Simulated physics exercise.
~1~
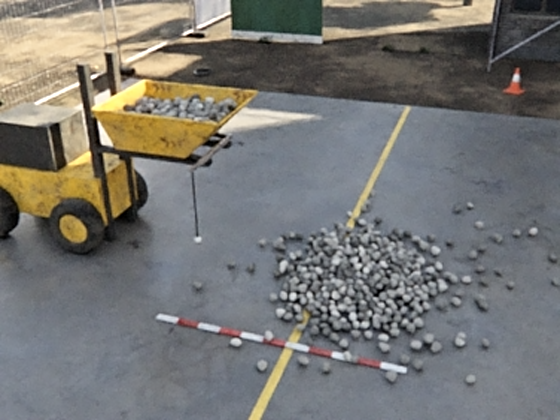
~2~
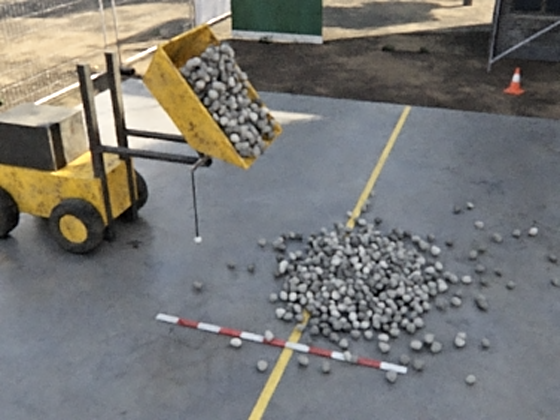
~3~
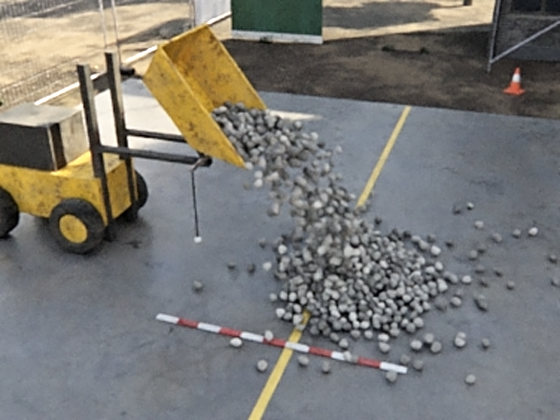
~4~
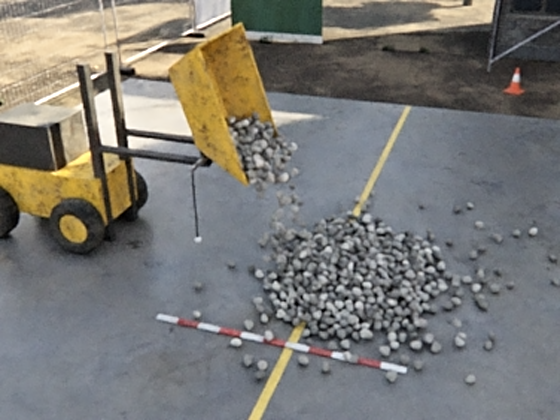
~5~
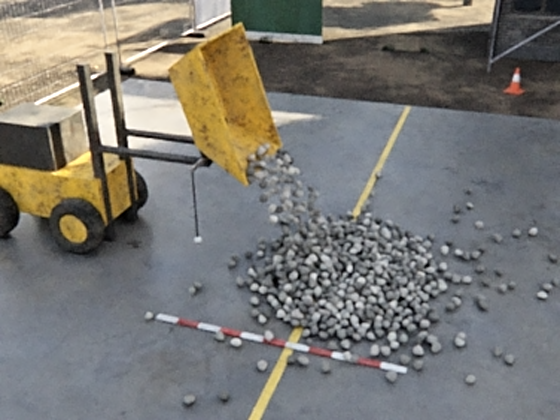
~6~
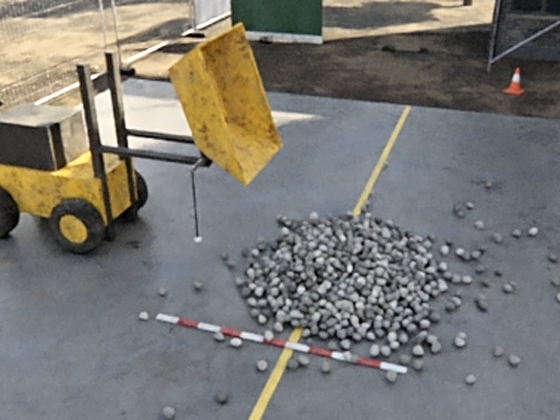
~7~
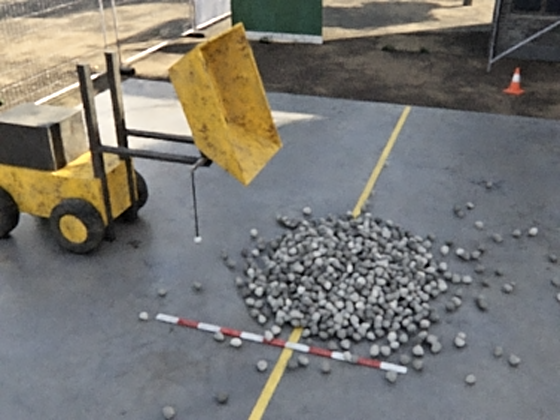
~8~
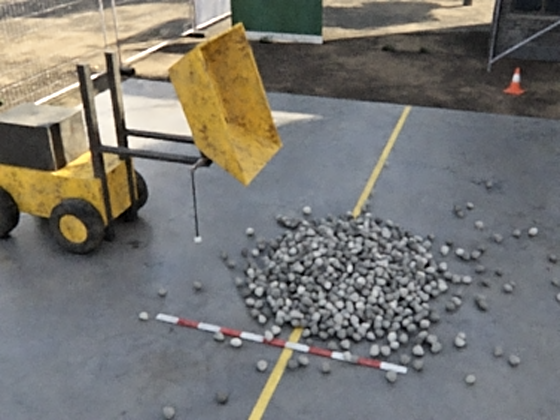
In the video, a yellow forklift tips its raised skip of grey stones to the right, pouring them in stages onto a pile across a yellow floor line, and a few roll away; the skip ends empty and steeply tilted above the wider, motionless heap beside a red-and-white staff.
